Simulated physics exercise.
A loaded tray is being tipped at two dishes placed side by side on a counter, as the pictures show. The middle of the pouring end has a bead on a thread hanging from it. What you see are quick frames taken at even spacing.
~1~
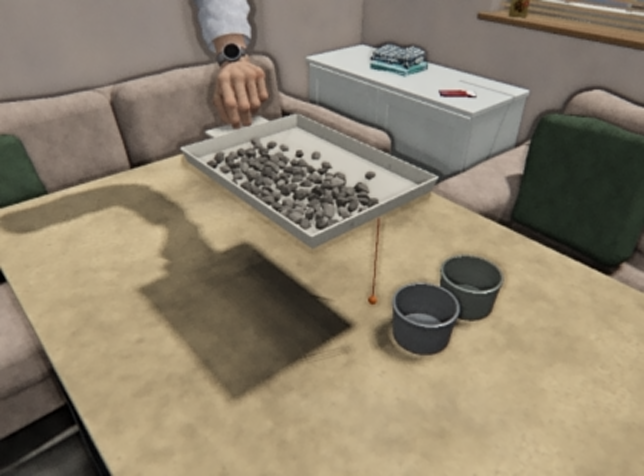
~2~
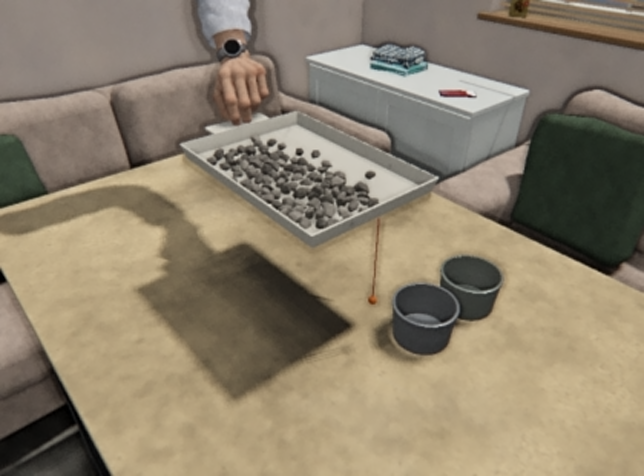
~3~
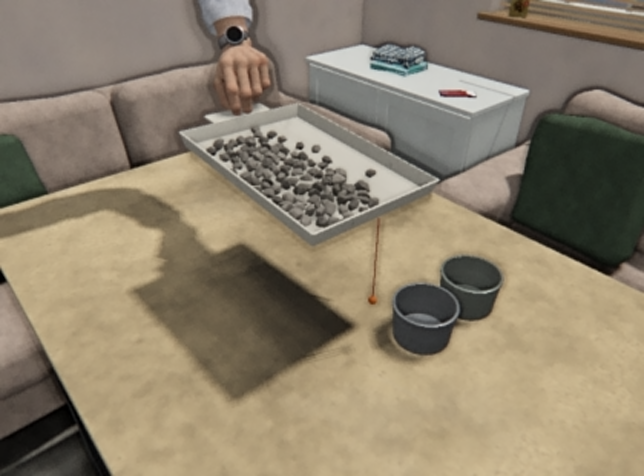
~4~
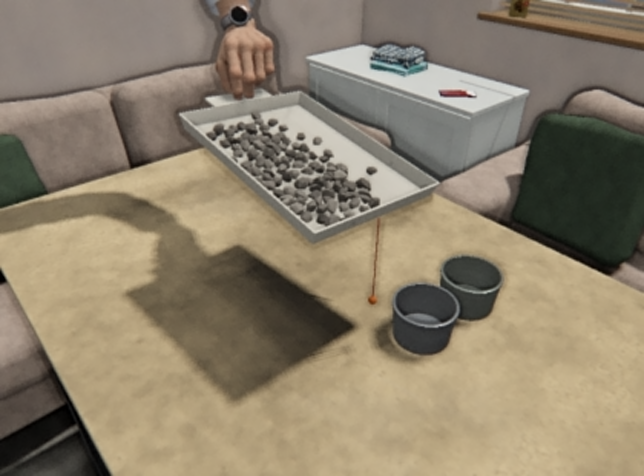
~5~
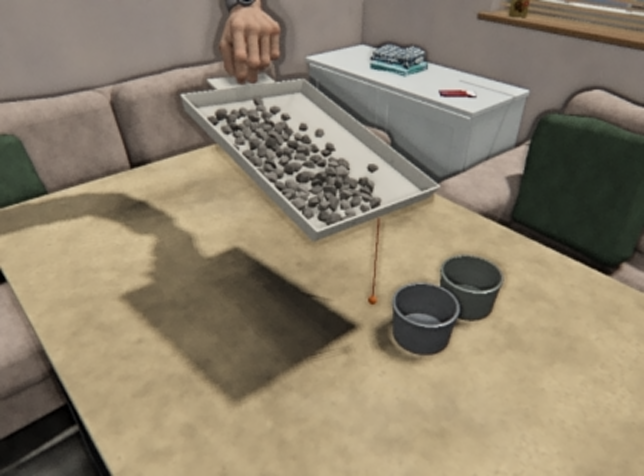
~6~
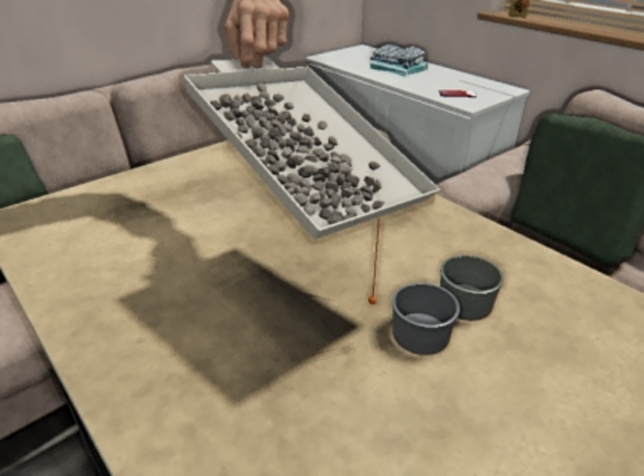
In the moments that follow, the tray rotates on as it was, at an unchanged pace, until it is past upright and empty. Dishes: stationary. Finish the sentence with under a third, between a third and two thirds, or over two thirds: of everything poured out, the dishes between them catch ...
Of everything poured out, the dishes between them catch between a third and two thirds.
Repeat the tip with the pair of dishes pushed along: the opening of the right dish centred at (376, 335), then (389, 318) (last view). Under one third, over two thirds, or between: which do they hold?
Spot one, under a third; spot two, under a third.
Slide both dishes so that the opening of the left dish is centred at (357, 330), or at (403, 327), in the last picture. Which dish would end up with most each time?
The one on the right side, then the one on the right side.
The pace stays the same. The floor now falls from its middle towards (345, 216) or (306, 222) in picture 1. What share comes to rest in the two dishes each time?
It comes to about 0 per cent the first time and about 0 per cent the second.
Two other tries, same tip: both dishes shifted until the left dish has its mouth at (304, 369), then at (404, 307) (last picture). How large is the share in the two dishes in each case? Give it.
First try: Roughly 0 per cent; second try: Roughly 50 per cent.
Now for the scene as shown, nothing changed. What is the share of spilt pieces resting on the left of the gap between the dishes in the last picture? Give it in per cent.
That's about 40 per cent of the spill.
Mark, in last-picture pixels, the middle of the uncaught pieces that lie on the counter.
Estimate: Around (468, 343).
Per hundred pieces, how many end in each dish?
The left dish ends up with around 50 percent of the load, the right dish with around 10 percent.
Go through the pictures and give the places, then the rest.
The first frame shows corners of the pouring end at (312, 232) and (432, 177), level; middle of the load at (284, 179), bits of gravel; left dish at (449, 333); right dish at (494, 300); bead on its thread at (373, 300).
The second frame shows corners of the pouring end at (313, 232) and (433, 177), level; middle of the load at (284, 177).
The third frame shows corners of the pouring end at (314, 230) and (433, 179), tipped barely, lowest at the right corner; middle of the load at (284, 172).
The fourth frame shows corners of the pouring end at (316, 229) and (434, 182), tipped a little, lowest at the right corner; middle of the load at (286, 164).
The fifth frame shows corners of the pouring end at (318, 227) and (434, 185), tipped clearly, lowest at the right corner; middle of the load at (288, 155).
The sixth frame shows corners of the pouring end at (320, 225) and (435, 188), tipped clearly, lowest at the right corner; middle of the load at (291, 147); left dish at (449, 333); right dish at (494, 300).
Soon after the last picture, tray tipped steeply; nearly all on the tray; a stray few in the air.
A little later, tray tipped past a quarter turn; about a quarter on the tray; about a third in the left dish; a small part in the right dish; about a quarter outside both; a small part in the air.
Later still, tray tipped past a quarter turn; about half in the left dish; a small part in the right dish; about half outside both.
At rest, tray tipped past a quarter turn; about half in the left dish; a small part in the right dish; about half outside both.
